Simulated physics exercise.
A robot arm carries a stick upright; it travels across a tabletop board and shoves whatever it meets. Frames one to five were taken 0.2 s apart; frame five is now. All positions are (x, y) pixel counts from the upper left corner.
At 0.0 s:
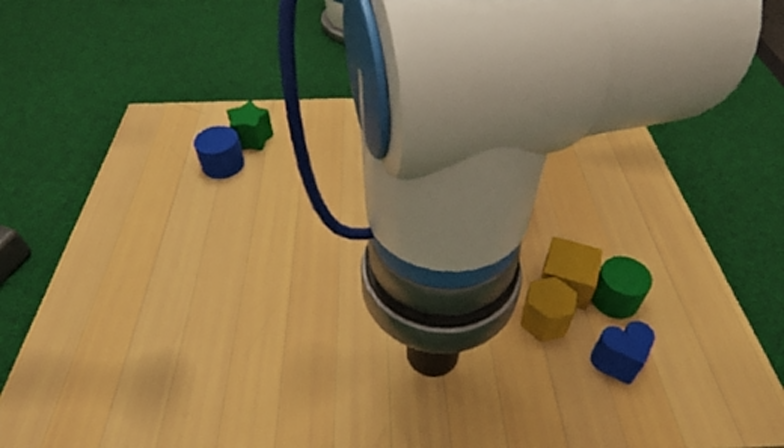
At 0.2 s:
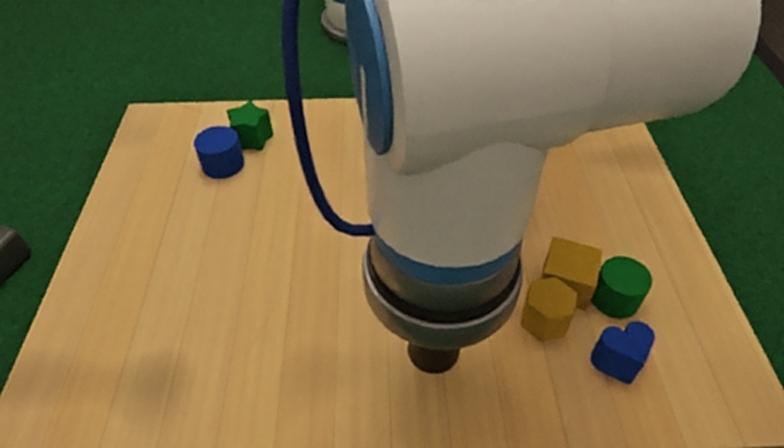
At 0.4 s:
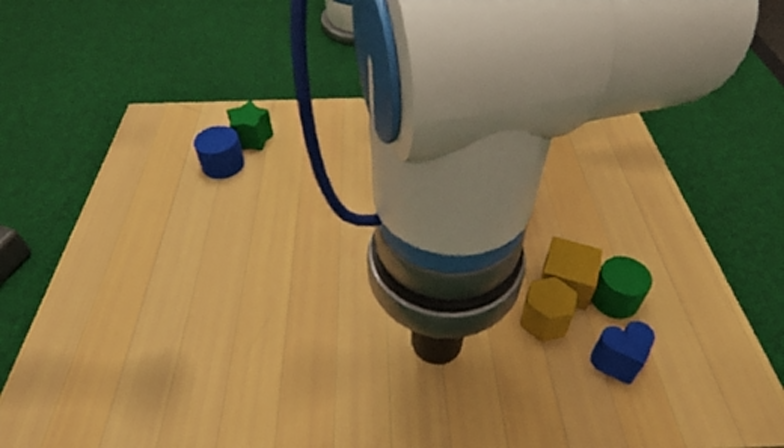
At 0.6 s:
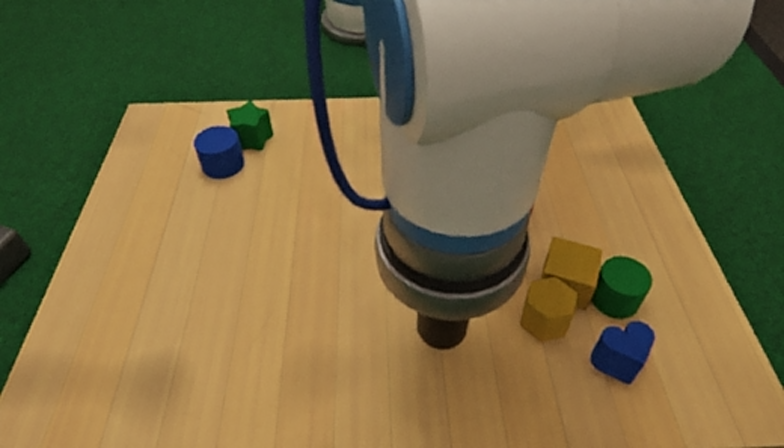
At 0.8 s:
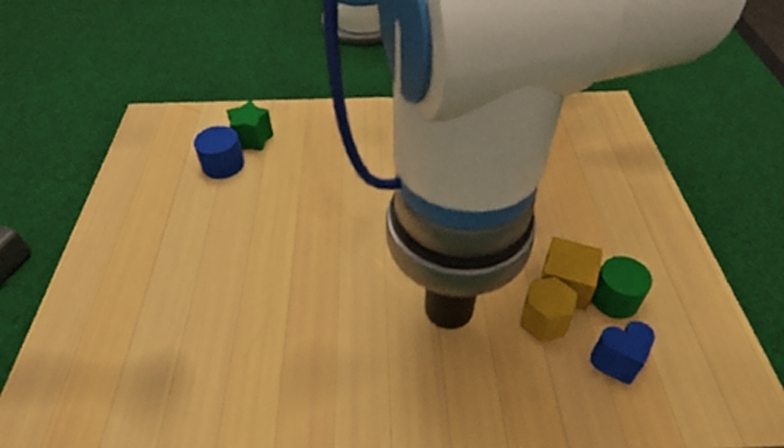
On a wooden table, a robot arm moves slightly up and right between scattered blocks.
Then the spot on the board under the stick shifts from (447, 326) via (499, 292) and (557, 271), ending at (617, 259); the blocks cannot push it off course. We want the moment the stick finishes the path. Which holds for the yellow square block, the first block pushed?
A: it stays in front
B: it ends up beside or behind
I choose A.
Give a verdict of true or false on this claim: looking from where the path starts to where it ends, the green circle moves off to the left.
Answer: False.
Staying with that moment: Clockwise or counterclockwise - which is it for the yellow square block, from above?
From the top, the block rotates clockwise.
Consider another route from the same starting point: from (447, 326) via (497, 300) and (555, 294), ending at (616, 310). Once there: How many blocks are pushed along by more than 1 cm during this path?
3 or more blocks.
On the path given first. One third of the way, stick at (505, 274); nothing pushed yet.
Two thirds of the way, stick at (564, 253); yellow square block at (618, 252); green circle at (667, 280).
At the end, stick at (626, 241); red circle unmoved; yellow square block at (685, 251), turned 30° clockwise; green circle at (718, 295).
